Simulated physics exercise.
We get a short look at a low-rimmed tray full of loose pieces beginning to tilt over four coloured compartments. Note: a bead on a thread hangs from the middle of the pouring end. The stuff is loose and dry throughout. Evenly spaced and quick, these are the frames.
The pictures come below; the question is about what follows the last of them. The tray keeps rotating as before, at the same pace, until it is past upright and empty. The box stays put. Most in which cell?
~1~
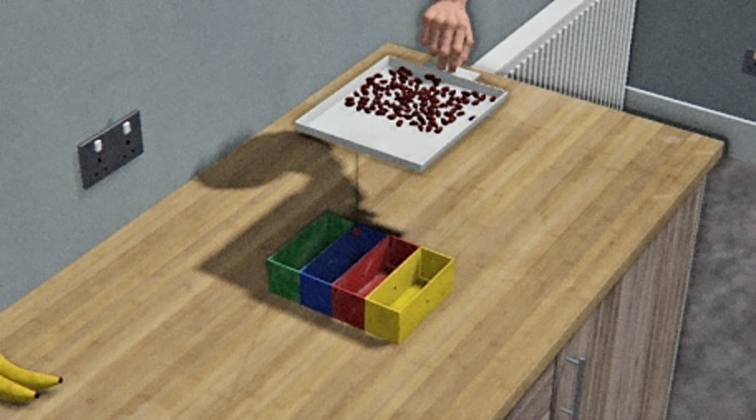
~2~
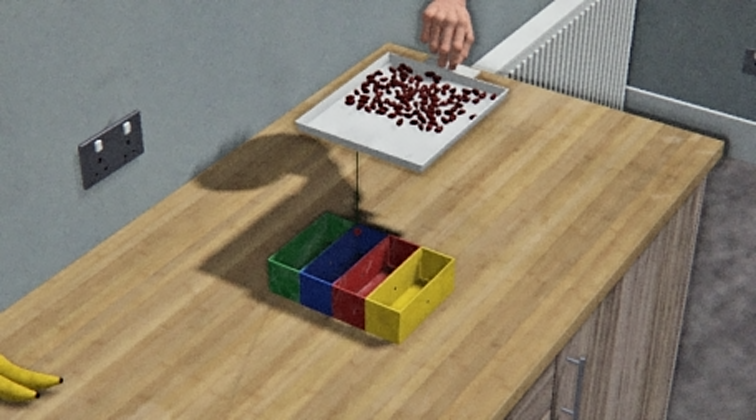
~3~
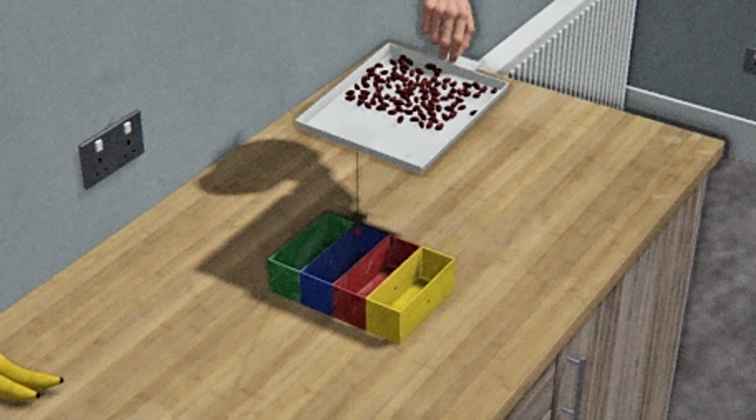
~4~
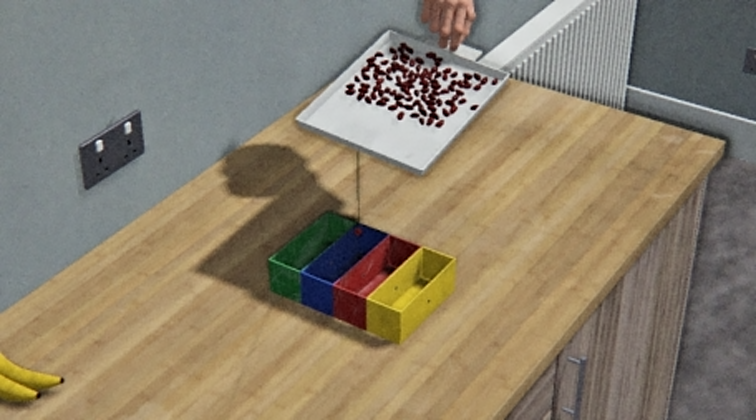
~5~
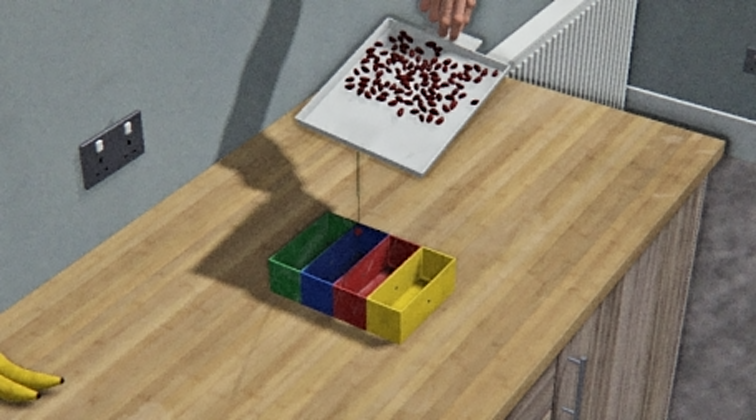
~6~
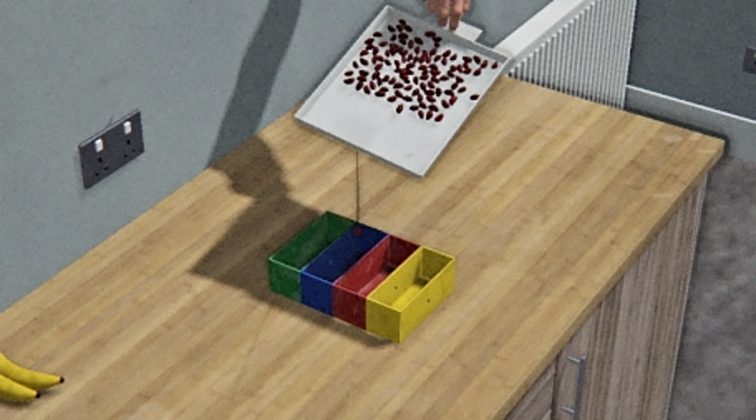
Yellow cell.
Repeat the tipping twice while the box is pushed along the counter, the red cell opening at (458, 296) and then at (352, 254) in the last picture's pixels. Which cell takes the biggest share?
Try 1: The green one. Try 2: The yellow cell.
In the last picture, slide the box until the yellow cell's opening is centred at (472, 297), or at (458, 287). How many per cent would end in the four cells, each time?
You'd see roughly 100 per cent first and roughly 100 per cent second.
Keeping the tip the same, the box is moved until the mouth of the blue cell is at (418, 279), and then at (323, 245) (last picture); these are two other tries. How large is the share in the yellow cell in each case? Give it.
First 0 per cent, second 60 per cent.
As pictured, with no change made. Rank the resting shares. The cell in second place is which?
The cell in red.
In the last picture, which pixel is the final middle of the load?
Somewhere around (404, 295) in the last picture.
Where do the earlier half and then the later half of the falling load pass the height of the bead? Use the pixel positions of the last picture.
Points: About (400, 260), then about (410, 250).
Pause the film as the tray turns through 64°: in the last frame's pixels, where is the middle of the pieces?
Look about (398, 147) in the last picture.
Shortly afterwards, tray tipped steeply; all but a few on the tray; a little falling or outside the box.
Next, tray tipped past a quarter turn; near a third on the tray; near a quarter in the yellow cell; near a quarter in the red cell; only a few in the blue cell; near a quarter falling or outside the box.
Some moments later, tray tipped past a quarter turn; near half in the yellow cell; near a third in the red cell; a little in the blue cell; only a few falling or outside the box.
In the end, tray tipped past a quarter turn; near half in the yellow cell; near a third in the red cell; a little in the blue cell; none at all in the green cell; only a few outside the box.
